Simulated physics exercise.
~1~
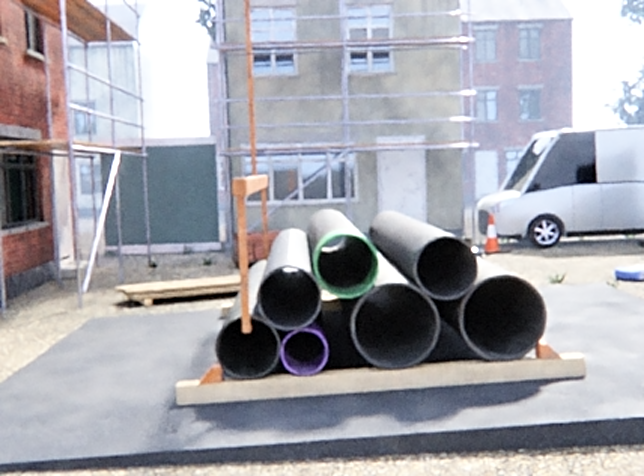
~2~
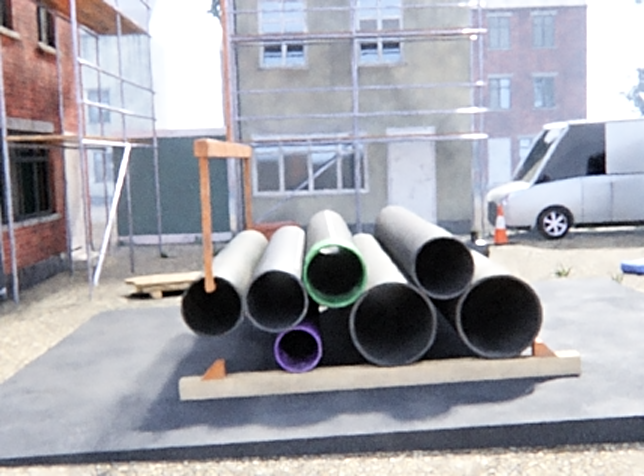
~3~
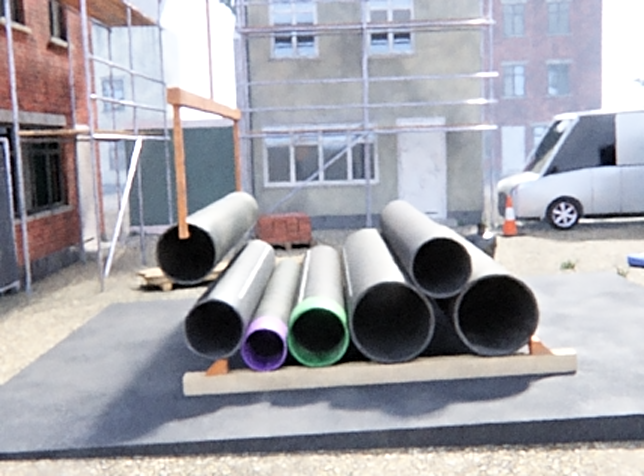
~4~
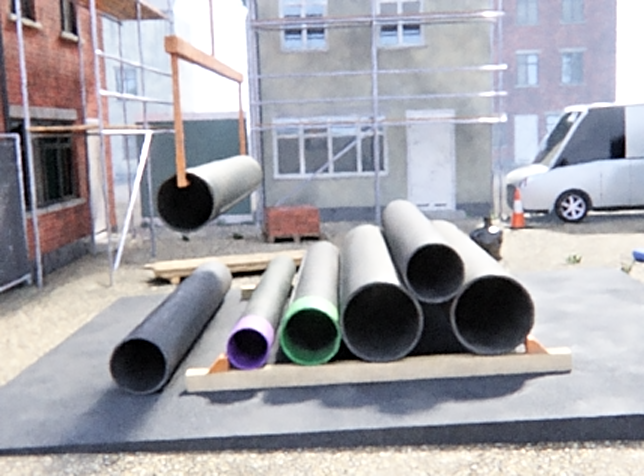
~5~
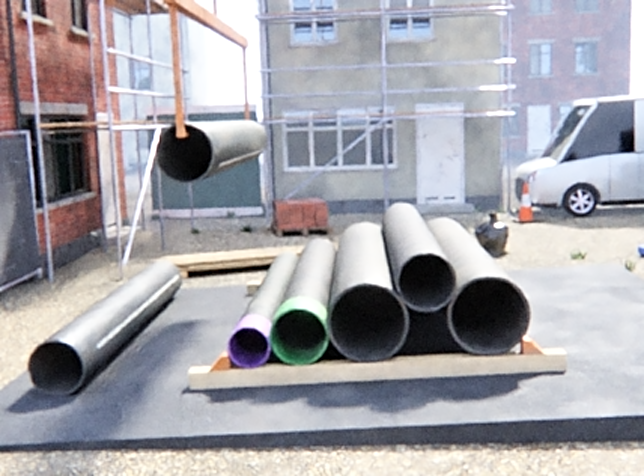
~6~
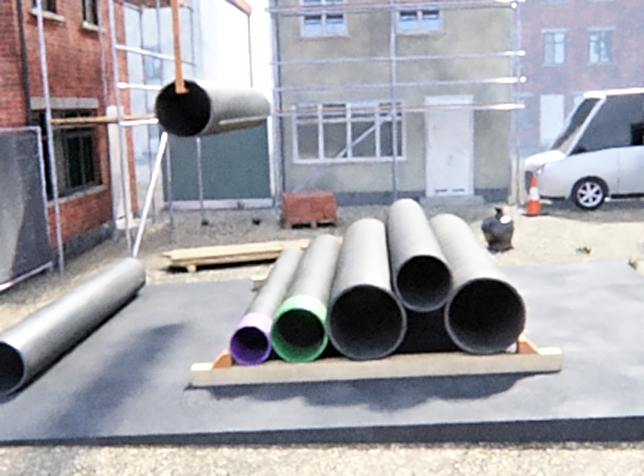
In this clip, an orange lifting beam raises a dark pipe from the left of a stack, and the purple-ended and green-ended pipes shift left and settle side by side on the bearers while another pipe rolls off leftward and the lifted one hangs above.
